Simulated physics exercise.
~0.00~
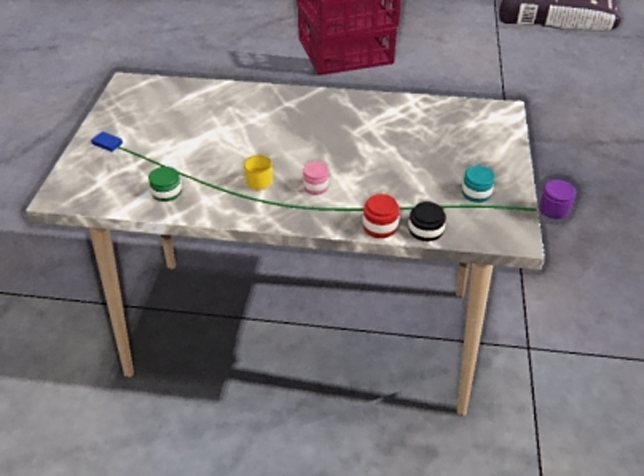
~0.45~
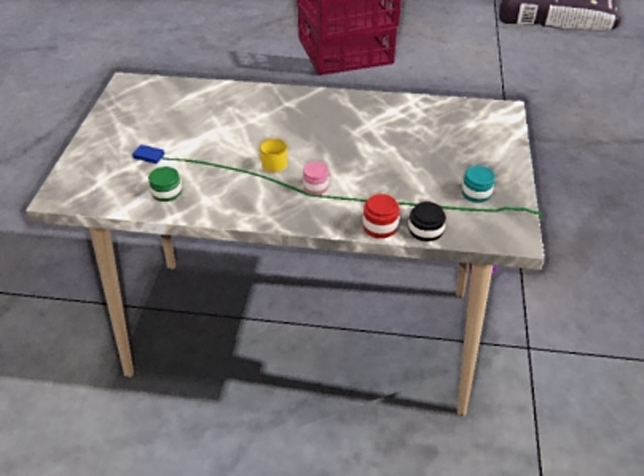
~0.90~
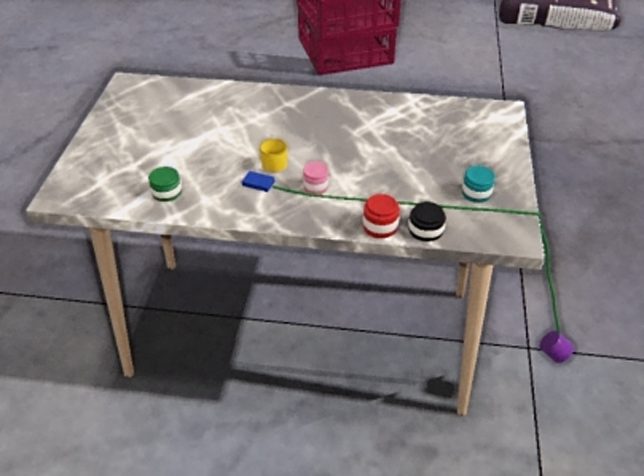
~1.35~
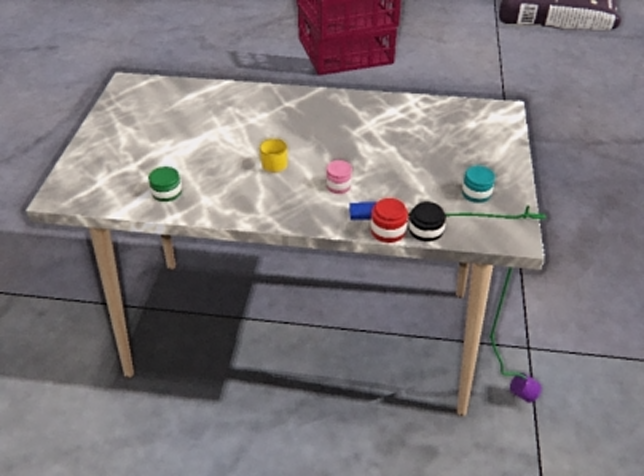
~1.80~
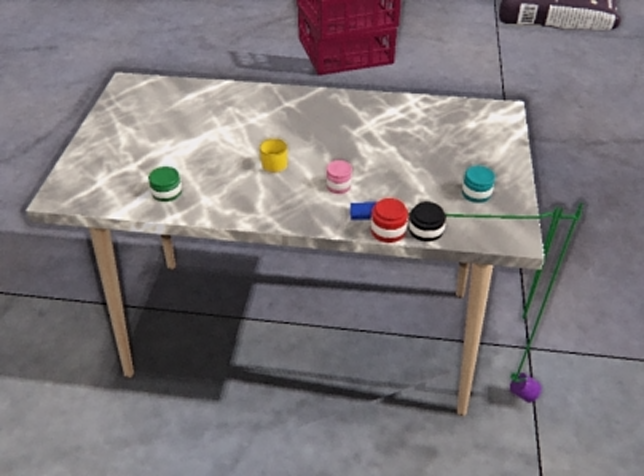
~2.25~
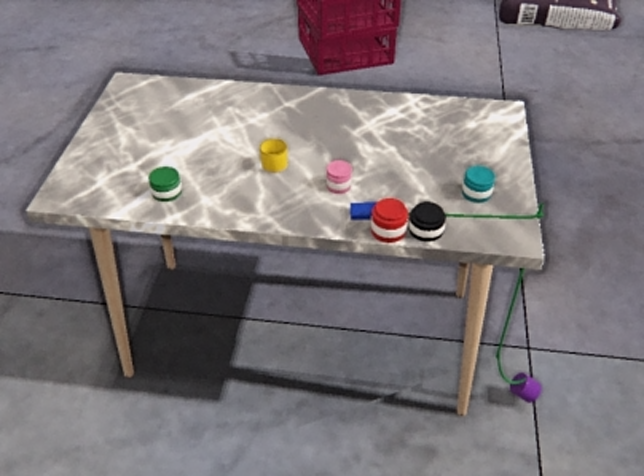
In this clip, a purple object falls off a marble-patterned table's right side, its green cable dragging a blue phone rightward past a shifting yellow mug and pink canister. The phone stops against the slightly nudged red jar, still on the table, while the purple object rests on the floor.
